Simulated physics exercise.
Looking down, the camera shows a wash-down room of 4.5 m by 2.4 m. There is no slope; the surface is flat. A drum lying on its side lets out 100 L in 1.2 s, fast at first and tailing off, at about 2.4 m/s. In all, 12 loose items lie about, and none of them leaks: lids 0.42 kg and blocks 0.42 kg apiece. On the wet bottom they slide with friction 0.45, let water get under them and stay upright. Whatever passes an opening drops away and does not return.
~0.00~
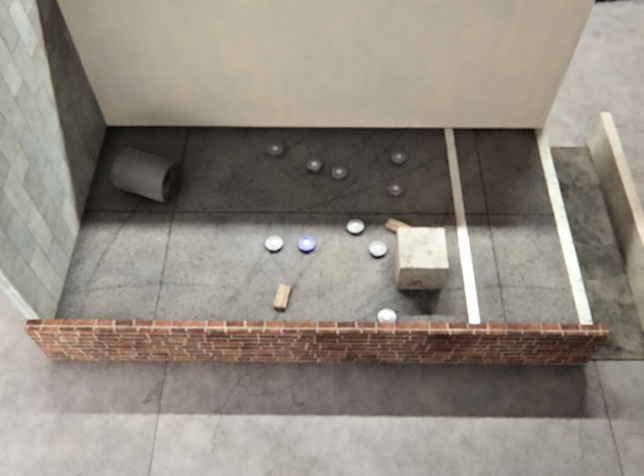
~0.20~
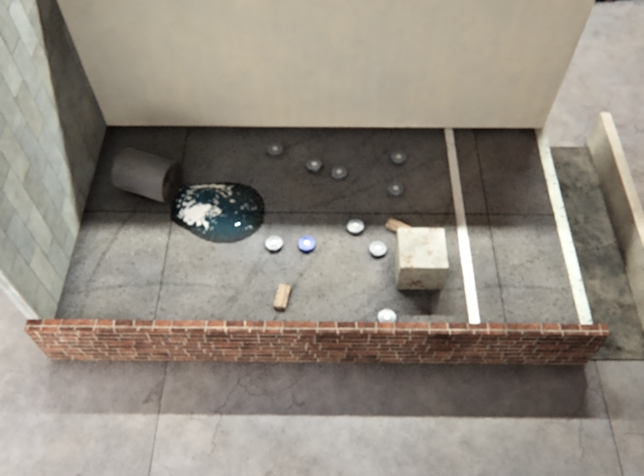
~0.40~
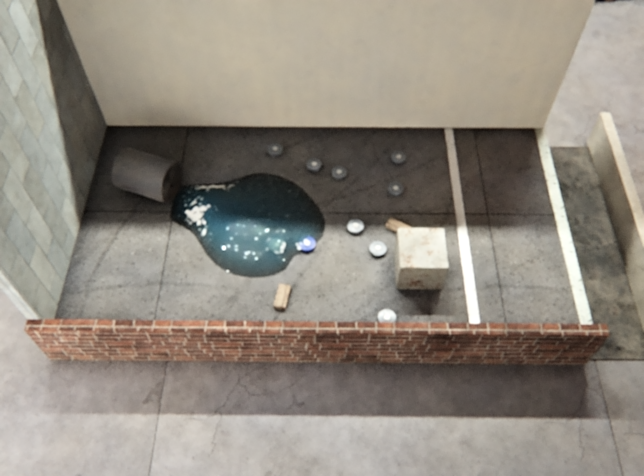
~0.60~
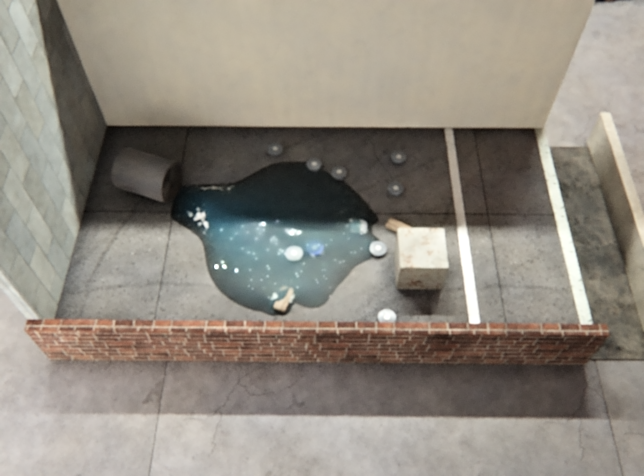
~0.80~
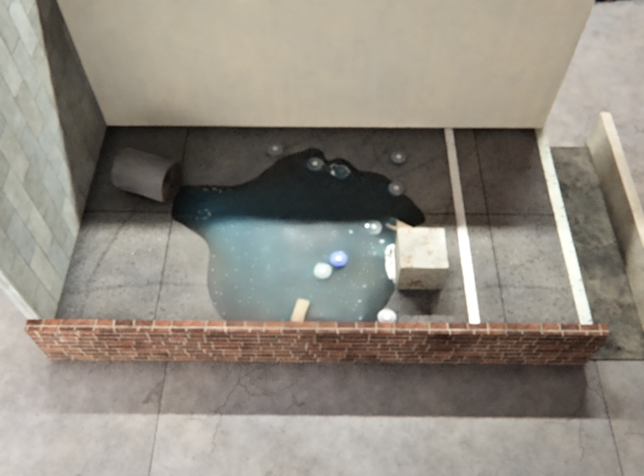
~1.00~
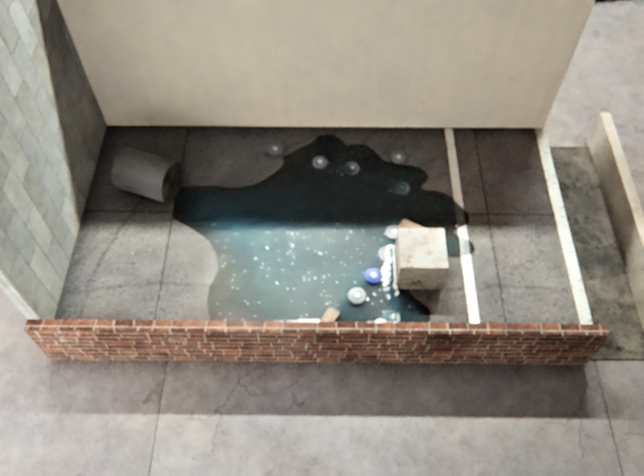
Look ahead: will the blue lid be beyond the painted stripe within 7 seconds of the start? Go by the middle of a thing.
In the end the blue lid reaches the far side.
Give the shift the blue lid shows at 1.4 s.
By that time, close to 100 cm.
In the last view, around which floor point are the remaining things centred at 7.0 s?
It sits at about (381, 174).
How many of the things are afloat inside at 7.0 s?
Total: 0.
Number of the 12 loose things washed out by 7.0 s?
By then 7.
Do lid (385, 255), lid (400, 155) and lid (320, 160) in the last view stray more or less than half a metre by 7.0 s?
Item one above the mark, item two below the mark, item three below the mark.
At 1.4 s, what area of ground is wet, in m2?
Close to 4.5 m2, I'd say.
After 1.4 s the blue lid is near (405, 308), 1.1 m from its start, afloat; 1 of 12 are over the mark; 6 afloat.
After 3.1 s the blue lid has gone out; 7 of 12 are over the mark; 0 afloat.
After 4.9 s the blue lid has gone out; 8 of 12 are over the mark; 0 afloat.
After 7.0 s the blue lid has gone out; 8 of 12 are over the mark; 0 afloat.
